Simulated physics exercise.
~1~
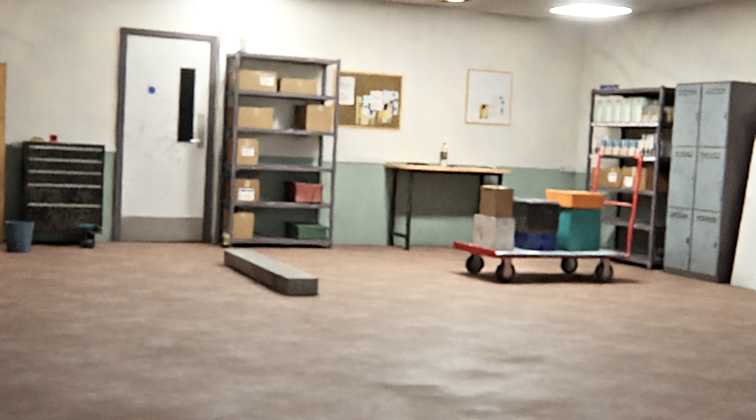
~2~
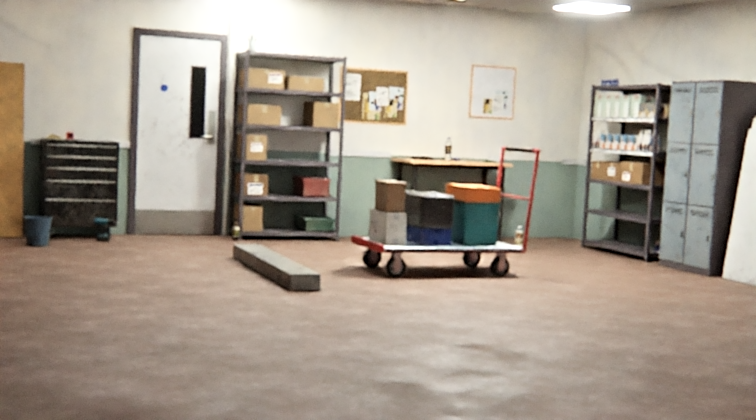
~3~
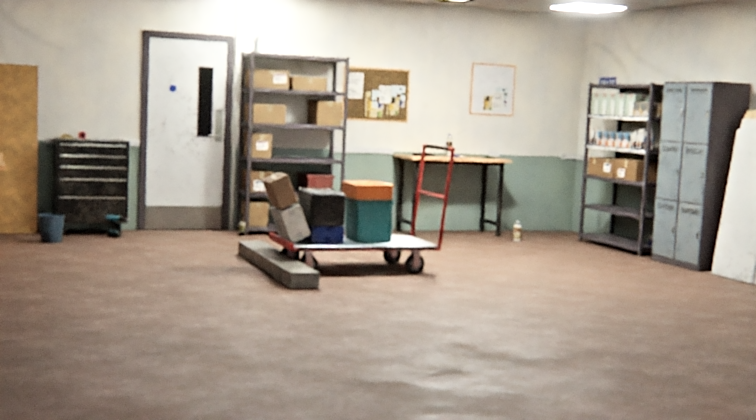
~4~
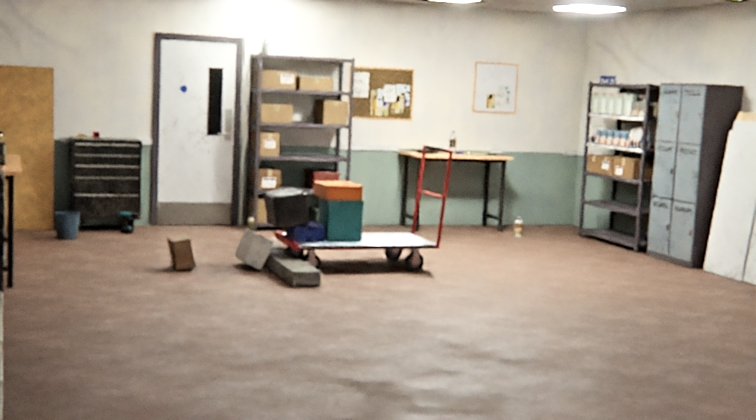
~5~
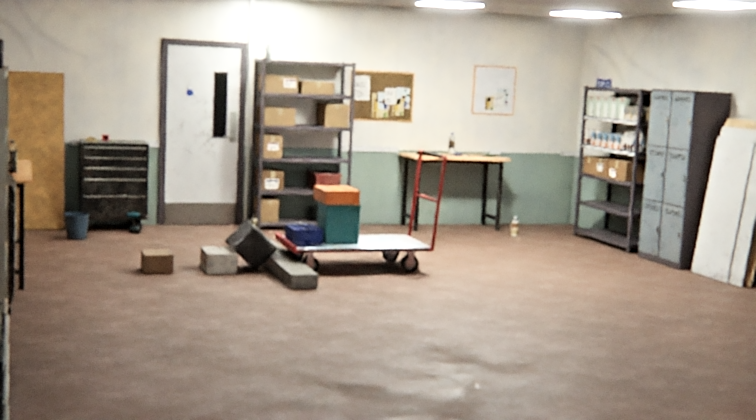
A flat red-framed cart loaded with boxes rolls leftward across a storeroom, seen from across the floor by a slowly drifting view. Shelves, a white door, a workbench and grey lockers line the back wall. The cart carries brown, white, black and blue containers beside a teal one topped with orange. It stops against a low grey kerb, and the brown and white boxes tip forward over the front edge and tumble down. The black case follows, toppling over the edge. Finally, brown and white boxes lie on the floor, the black case rests tilted by the kerb, and the orange, blue and teal containers remain aboard.
